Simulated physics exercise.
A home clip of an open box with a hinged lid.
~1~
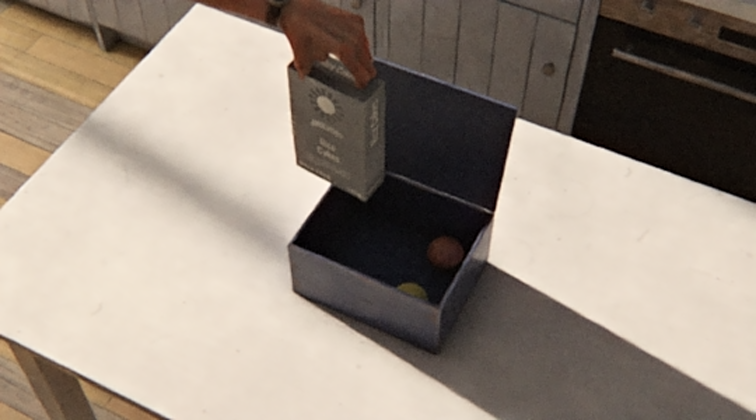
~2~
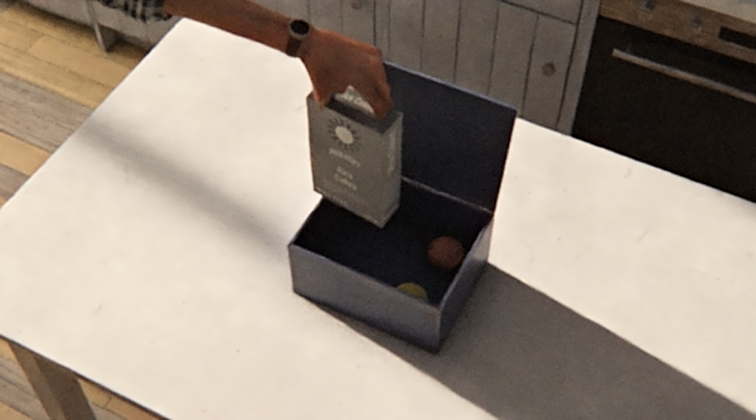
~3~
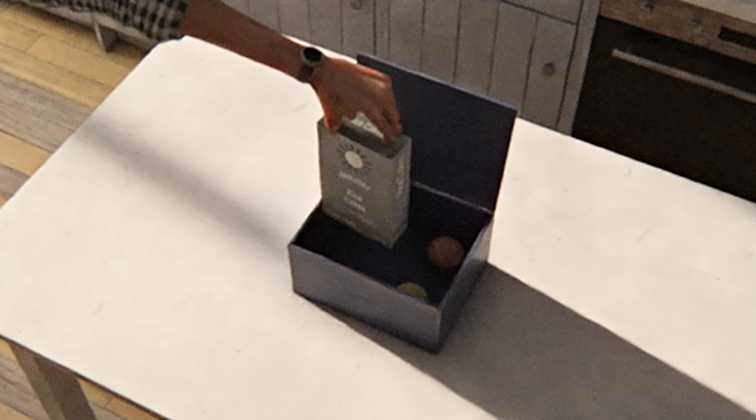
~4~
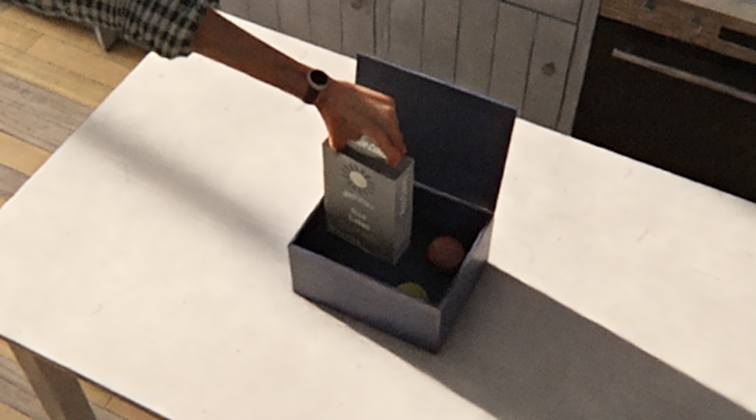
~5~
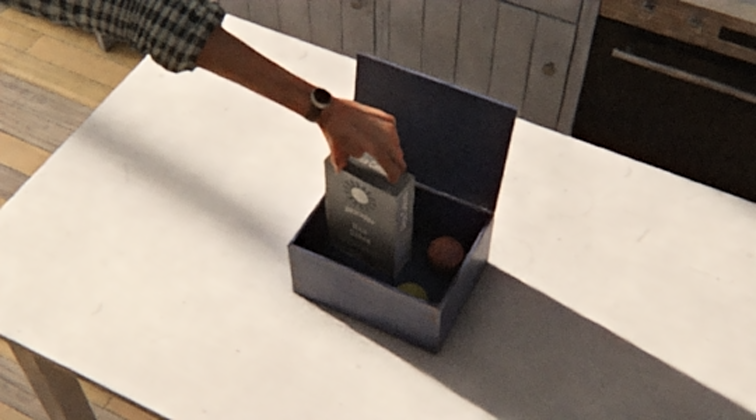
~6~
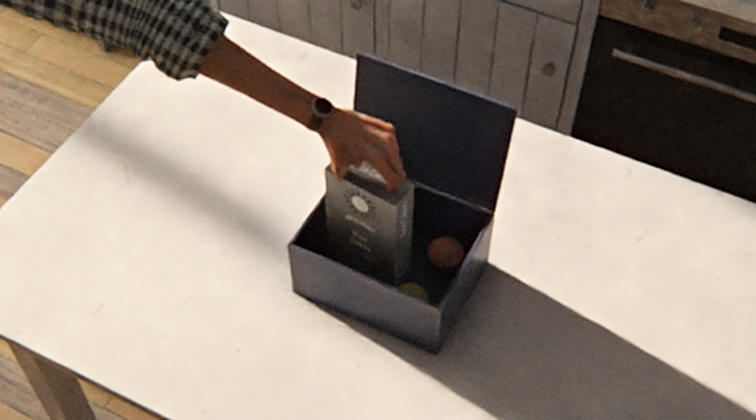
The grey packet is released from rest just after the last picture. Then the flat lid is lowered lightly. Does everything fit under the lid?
Outcome: The lid stays ajar.
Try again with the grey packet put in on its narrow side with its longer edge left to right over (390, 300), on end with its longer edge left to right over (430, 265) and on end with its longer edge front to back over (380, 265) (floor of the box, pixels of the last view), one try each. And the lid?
First try: It shuts flat; second try: It stays ajar; third try: It is held up.
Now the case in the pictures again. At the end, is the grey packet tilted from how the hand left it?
The grey packet tips.
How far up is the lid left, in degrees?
About 30°.
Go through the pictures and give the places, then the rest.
In the first picture, still above its spot; grey packet (338, 126).
In the second picture, still above its spot; grey packet (355, 154).
In the third picture, still above its spot; grey packet (364, 178).
In the fourth picture, still above its spot; grey packet (368, 196).
In the fifth picture, still above its spot; grey packet (369, 212).
In the sixth picture, put in, still held; grey packet (369, 220).
Then, 1.10 s after the last picture, lid starting down; grey packet tipped 26° from how it was near (389, 221); yellow lemon rolled a little.
Then, 2.90 s after the last picture, lid 59° above the rim; grey packet tipped 8° from how it was near (386, 236); yellow lemon rolled a little; orange ball rolled a little.
At rest, lid 32° above the rim; moved from the start, grey packet; the other 2 in place. Seen from the same camera at the end, grey packet near (381, 259).
